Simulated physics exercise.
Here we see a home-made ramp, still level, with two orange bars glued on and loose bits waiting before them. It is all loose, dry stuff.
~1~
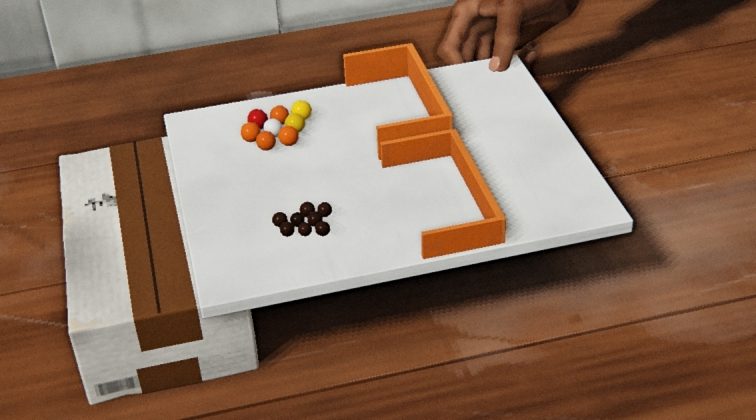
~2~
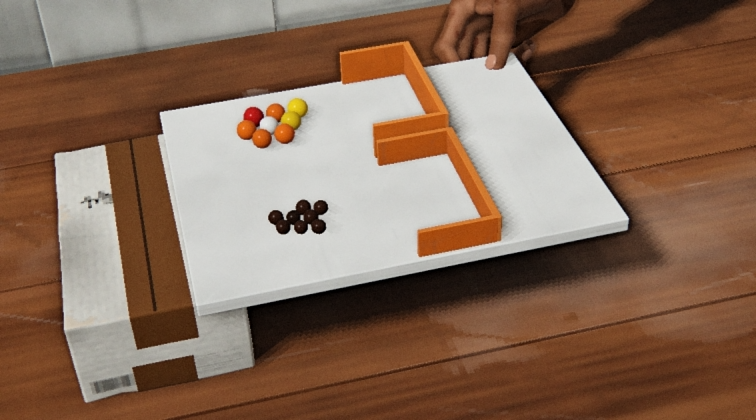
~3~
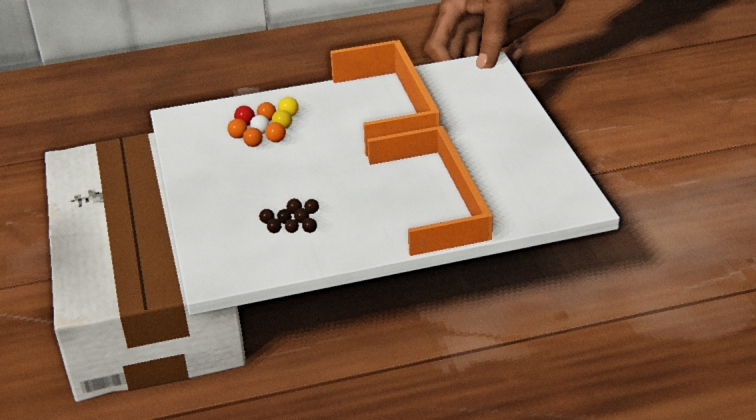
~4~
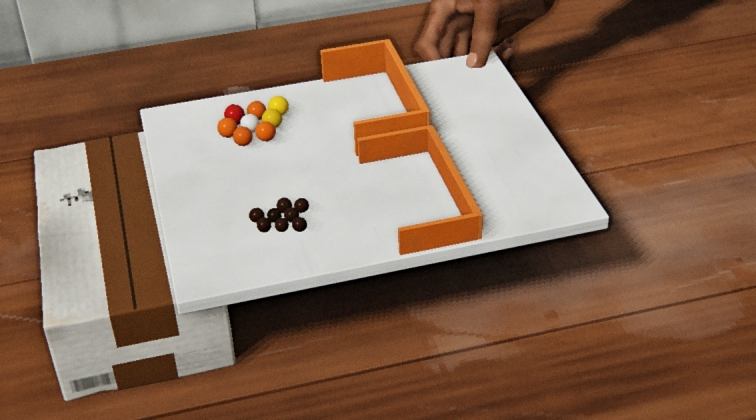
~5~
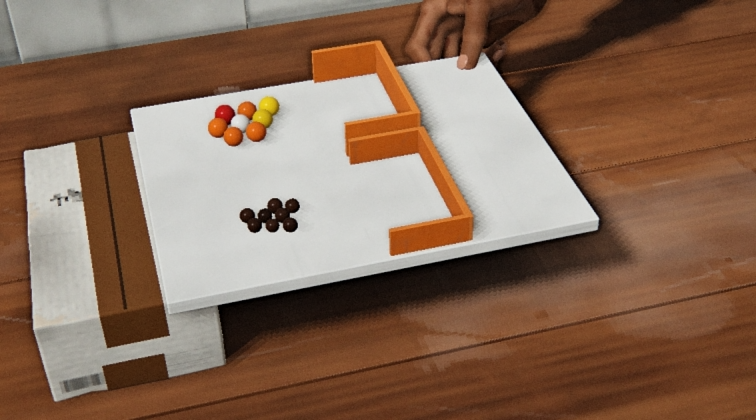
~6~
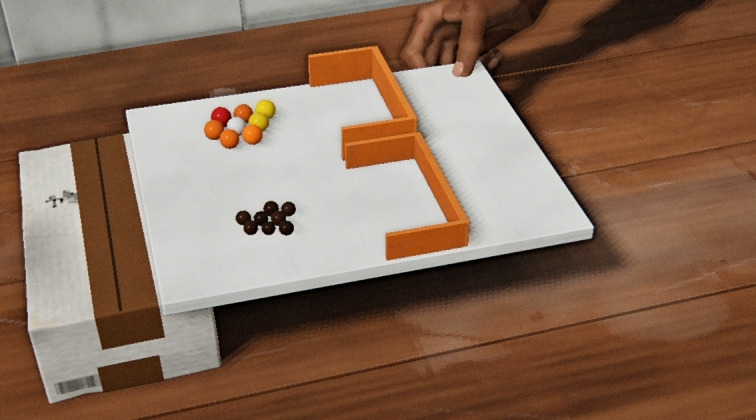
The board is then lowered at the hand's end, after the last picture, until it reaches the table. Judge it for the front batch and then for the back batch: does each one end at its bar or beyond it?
Outcome: The front batch is kept back. The back batch is kept back.
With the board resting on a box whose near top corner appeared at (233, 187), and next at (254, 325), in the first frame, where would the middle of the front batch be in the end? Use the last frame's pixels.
(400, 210), then (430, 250).
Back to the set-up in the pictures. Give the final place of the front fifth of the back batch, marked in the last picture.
Near (379, 145).
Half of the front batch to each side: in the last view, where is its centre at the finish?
Its centre ends up around (425, 237).
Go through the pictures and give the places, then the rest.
Held end of the board at (615, 221), level; box at (154, 256), about a quarter as high as the board is long; front batch at (315, 219), a few chocolate balls; back batch at (273, 128), a few gumballs; front bar at (476, 184), taller than the pieces; back bar at (429, 93), taller than the pieces, in the first frame.
Held end of the board at (611, 219), level; back batch at (269, 126), in the second frame.
Held end of the board at (602, 218), level; front batch at (302, 216), in the third frame.
Held end of the board at (591, 217), level; back batch at (250, 124), in the fourth frame.
Held end of the board at (582, 219), level; front batch at (265, 216), in the fifth frame.
Held end of the board at (576, 227), down by 2°; box at (115, 254); front batch at (261, 218), not moving; back batch at (237, 127), not moving; front bar at (440, 187); back bar at (393, 96), in the sixth frame.
Then, 0.32 s past the last view, board sloping at 9°; front batch on its way down; back batch on its way down.
Then, 0.66 s past the last view, board sloping at 15°; front batch has reached its bar; back batch has reached its bar.
Then, 1.06 s past the last view, board resting at 16°; front batch has reached its bar; back batch has reached its bar.
Finally, board resting at 16°; front batch gathered behind its bar; back batch gathered behind its bar.
